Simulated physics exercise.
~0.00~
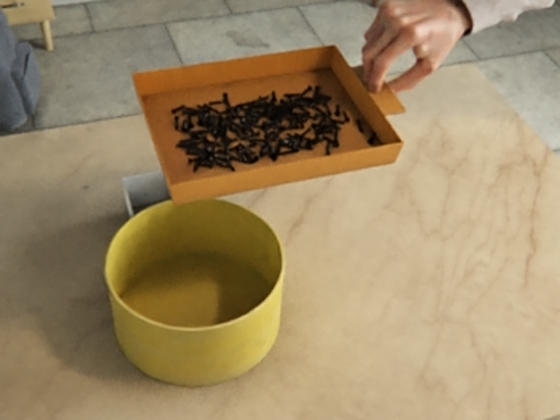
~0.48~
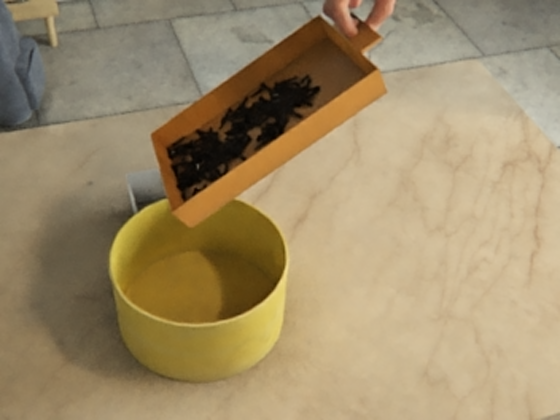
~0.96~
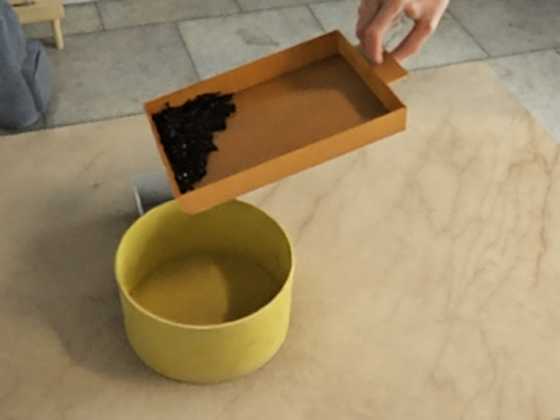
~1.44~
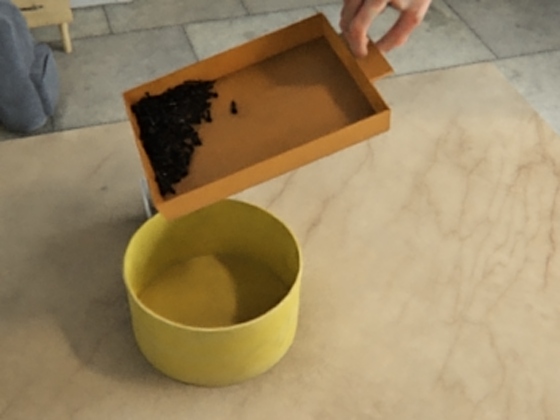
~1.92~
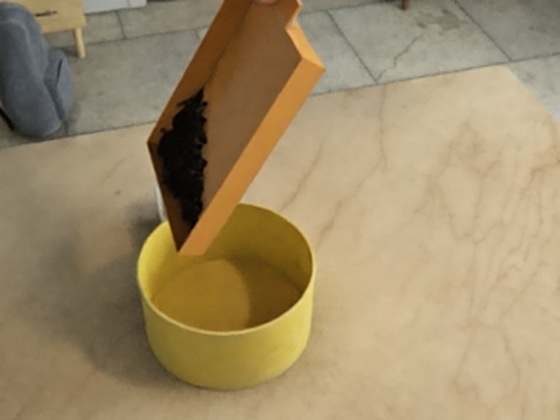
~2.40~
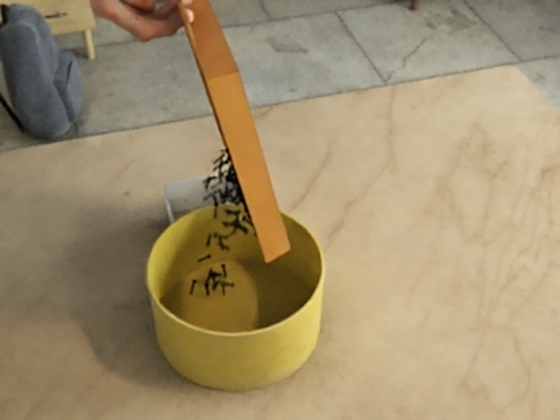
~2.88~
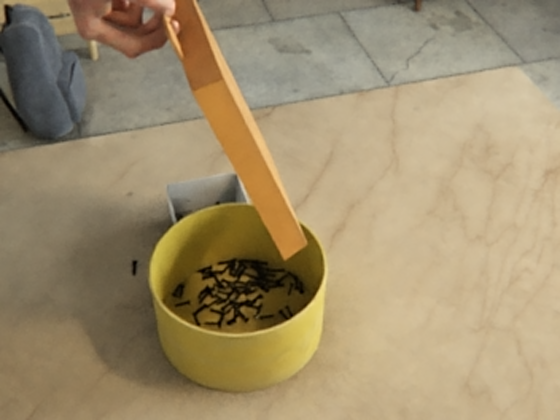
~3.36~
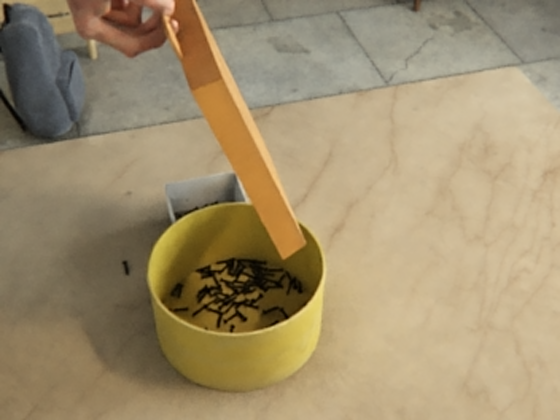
A shallow orange tray of black screws is held by a hand above a pale, veined tabletop, seen from above at an angle, with grey floor tiles behind. Below it stand a yellow pot and, partly hidden behind, a small whitish tin. The tray tips down to the left and the screws slide into its lower end, then it eases back towards level. It tilts again, much more steeply, until the screws tumble out in a dark cluster. Most land in the pot, others end in the tin, and a stray one lies on the table as the emptied tray stays upended.
